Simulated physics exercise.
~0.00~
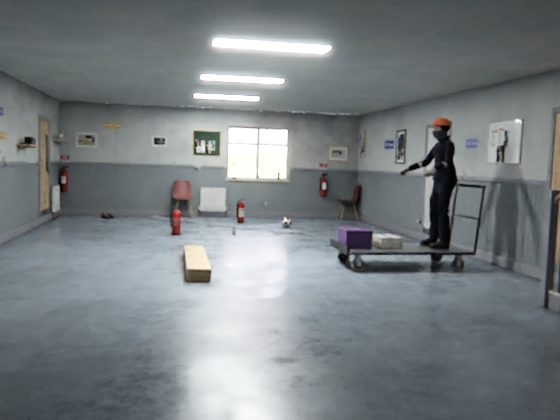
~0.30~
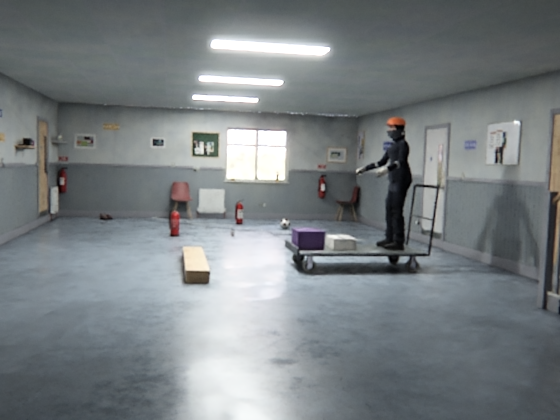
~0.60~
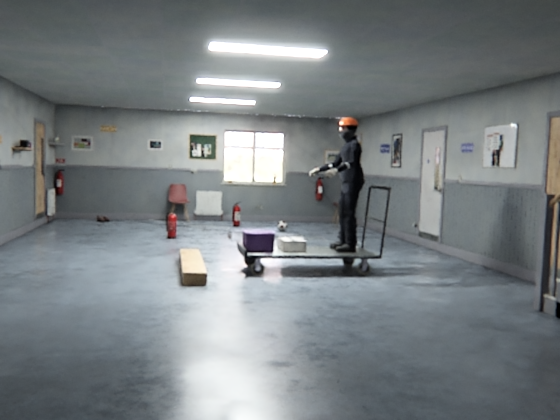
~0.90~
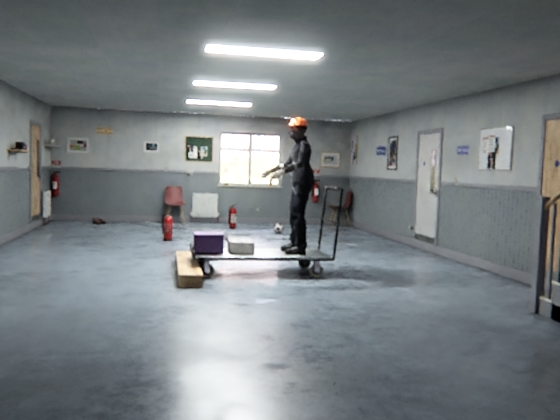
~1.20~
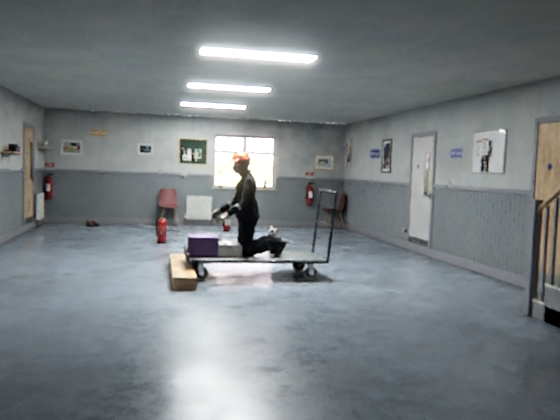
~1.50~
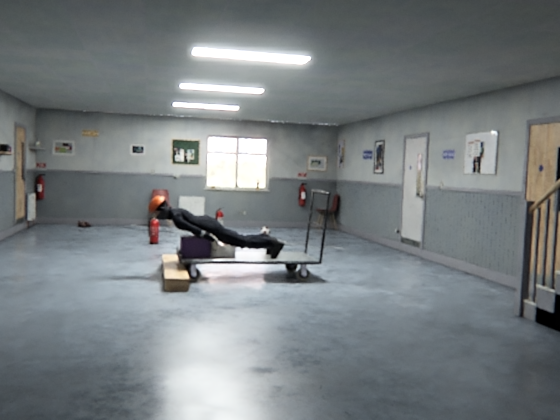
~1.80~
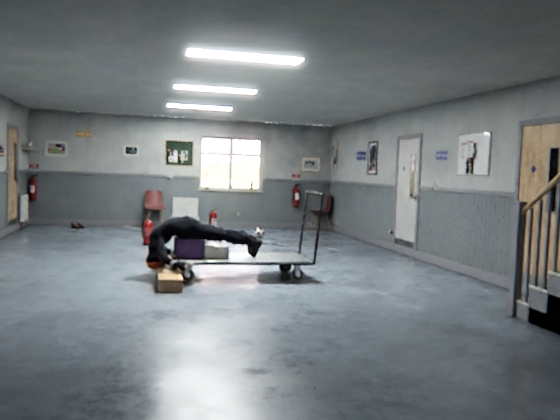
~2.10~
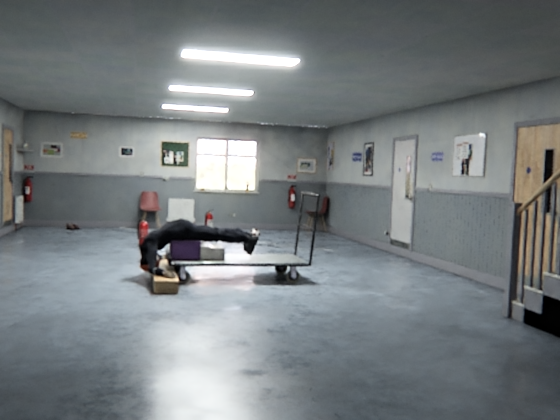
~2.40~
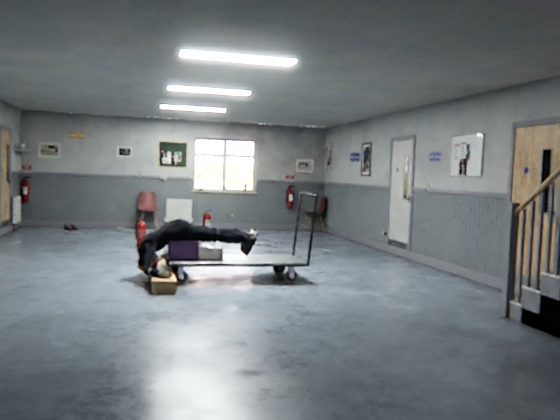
The clip opens on a large grey room where a figure in dark clothes and an orange helmet stands on a flat trolley, arms held forward, with a purple box and a white parcel ahead of it on the deck. The trolley rolls left toward a low wooden block on the floor and stops against it. The figure drops to its knees, then pitches forward over the boxes. Its head and arms go down over the front edge onto the block. It ends draped face down across the load, hips still above the deck, both boxes still aboard.
